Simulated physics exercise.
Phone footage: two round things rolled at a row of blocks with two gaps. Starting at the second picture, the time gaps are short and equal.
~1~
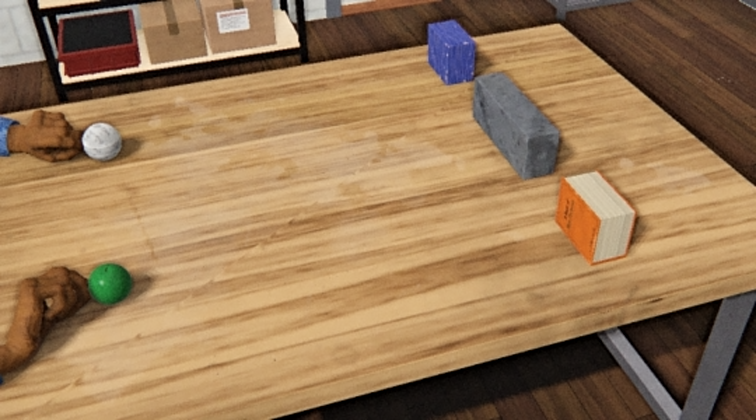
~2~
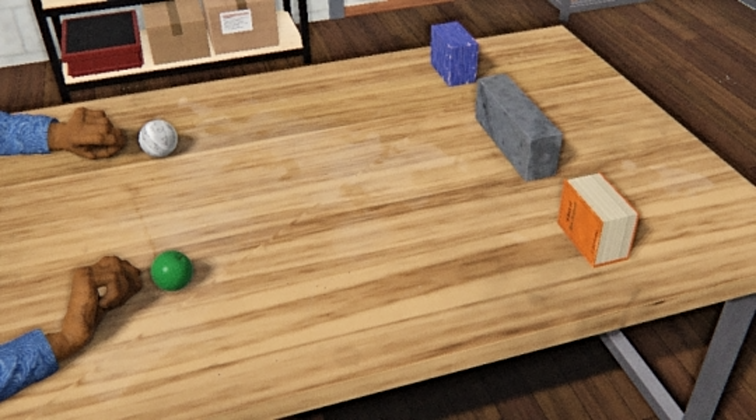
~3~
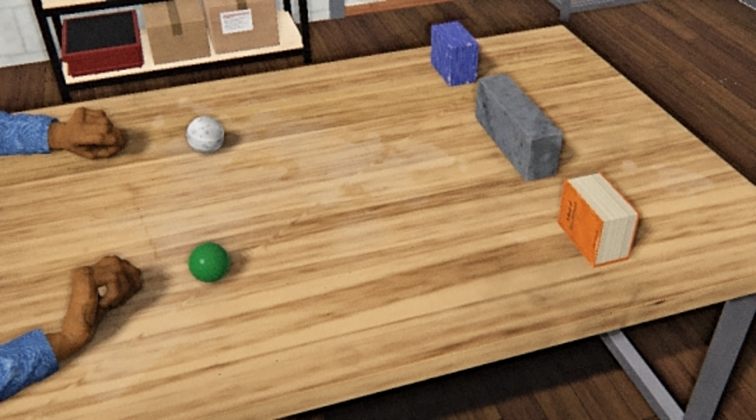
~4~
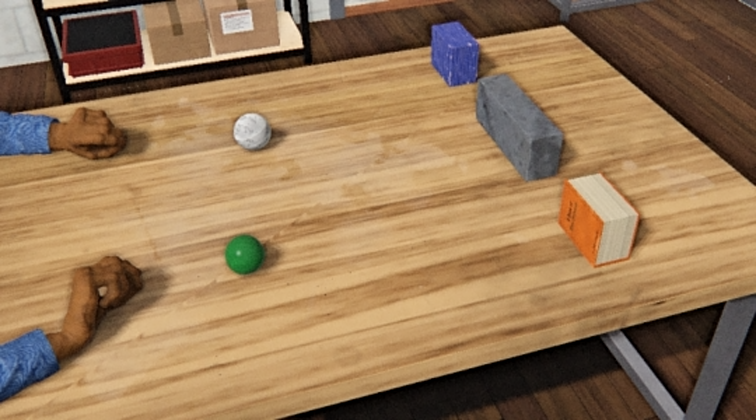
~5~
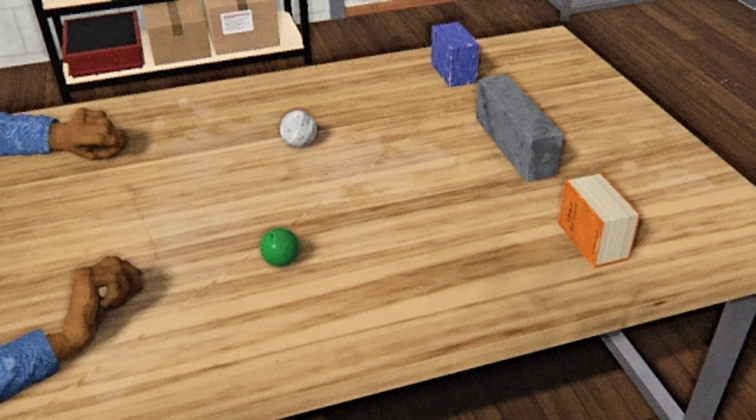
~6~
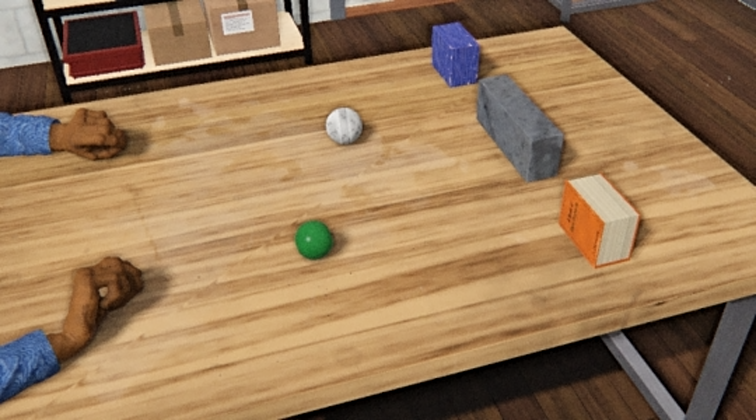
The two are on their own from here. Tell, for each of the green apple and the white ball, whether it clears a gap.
Clears a gap - green apple: Yes, white ball: No.
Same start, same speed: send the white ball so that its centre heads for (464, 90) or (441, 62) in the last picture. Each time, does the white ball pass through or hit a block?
First try, the white ball clears the gap; second try, it is blocked.
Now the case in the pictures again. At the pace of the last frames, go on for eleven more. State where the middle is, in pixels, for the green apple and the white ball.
(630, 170) and (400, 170).
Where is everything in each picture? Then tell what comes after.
The first frame shows green apple (110, 284) under the hand; white ball (102, 142) under the hand; blue block (451, 52).
The second frame shows green apple (172, 271); white ball (159, 139).
The third frame shows green apple (209, 263); white ball (206, 135).
The fourth frame shows green apple (245, 255); white ball (253, 132).
The fifth frame shows green apple (280, 248); white ball (299, 129).
The sixth frame shows green apple (314, 241); white ball (344, 126); orange book (598, 220).
Then, 0.32 s later than the last frame, green apple heading on near (480, 204); white ball coming back near (437, 133).
Then, 0.82 s later than the last frame, green apple heading on near (699, 155); white ball coming back near (378, 181).
Then, 1.22 s later than the last frame, green apple heading on; white ball coming back near (328, 222).
When it is over, the green apple passes through its gap; the white ball hits a block.
